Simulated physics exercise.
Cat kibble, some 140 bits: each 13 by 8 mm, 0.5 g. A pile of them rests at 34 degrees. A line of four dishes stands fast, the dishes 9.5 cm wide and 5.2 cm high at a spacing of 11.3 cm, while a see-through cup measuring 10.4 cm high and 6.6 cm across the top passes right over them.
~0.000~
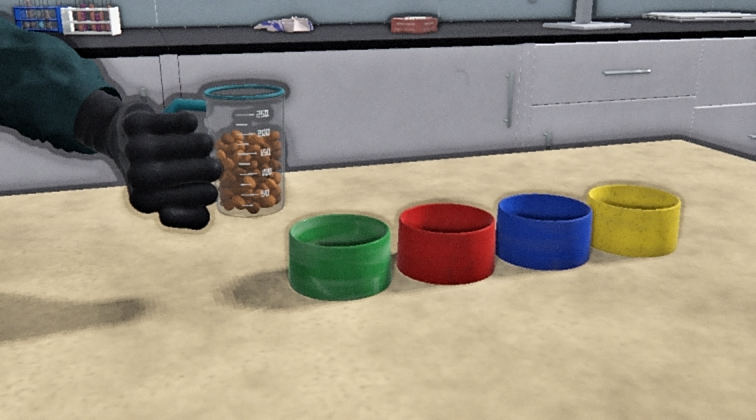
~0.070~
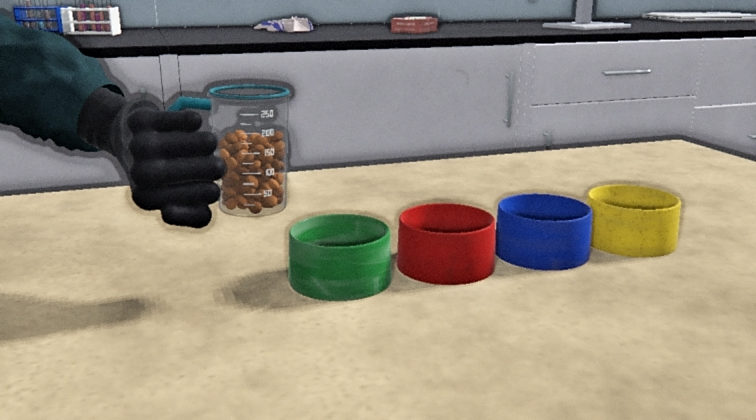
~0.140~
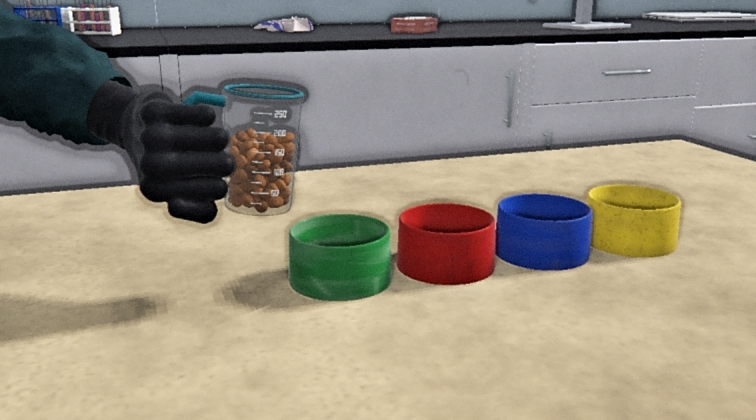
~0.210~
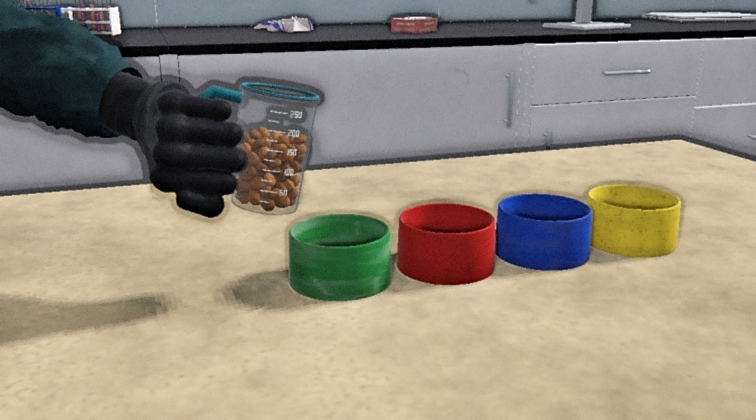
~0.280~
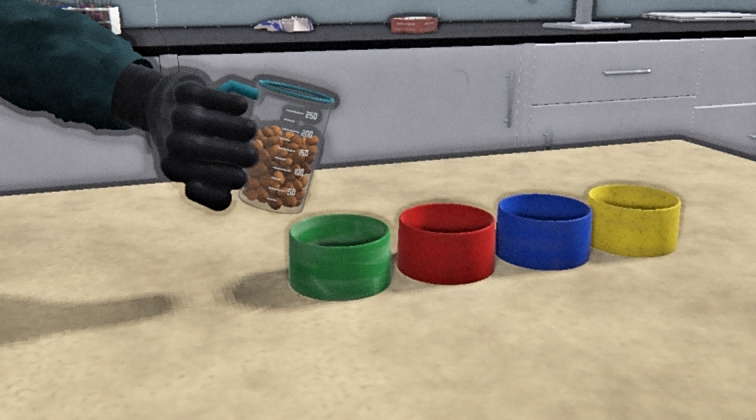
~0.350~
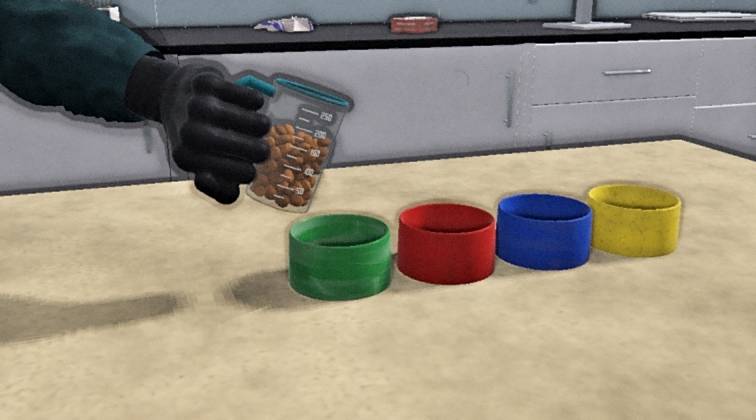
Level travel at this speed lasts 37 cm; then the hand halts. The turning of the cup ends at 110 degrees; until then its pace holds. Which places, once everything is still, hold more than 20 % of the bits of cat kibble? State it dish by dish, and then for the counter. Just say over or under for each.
Going through them: Red dish comes out under, blue dish comes out over, green dish comes out under, yellow dish comes out over, counter comes out under.
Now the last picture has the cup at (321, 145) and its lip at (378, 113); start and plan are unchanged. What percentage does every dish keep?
It'd finish with red at 0, blue at 10, green at 0 and yellow at 70.
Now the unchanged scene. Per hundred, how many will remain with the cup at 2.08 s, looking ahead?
Roughly 55 in a hundred.
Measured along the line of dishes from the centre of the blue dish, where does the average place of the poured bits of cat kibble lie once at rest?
Offset: About 7 cm, rightward.
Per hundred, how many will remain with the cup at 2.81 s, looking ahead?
Somewhere near 20 per cent.
Then, at 1.39 s, tilt 93 degrees; cup holds 100 %.
Then, at 2.08 s, tilt 110 degrees; cup holds 55 %, blue 40 %.
After 2.81 s, tilt 110 degrees; cup holds 20 %, blue 40 %, yellow 30 %.
At rest (4.5 s), red 0 %, blue 40 %, green 0 %, yellow 45 %, counter 10 %, cup 5 %.
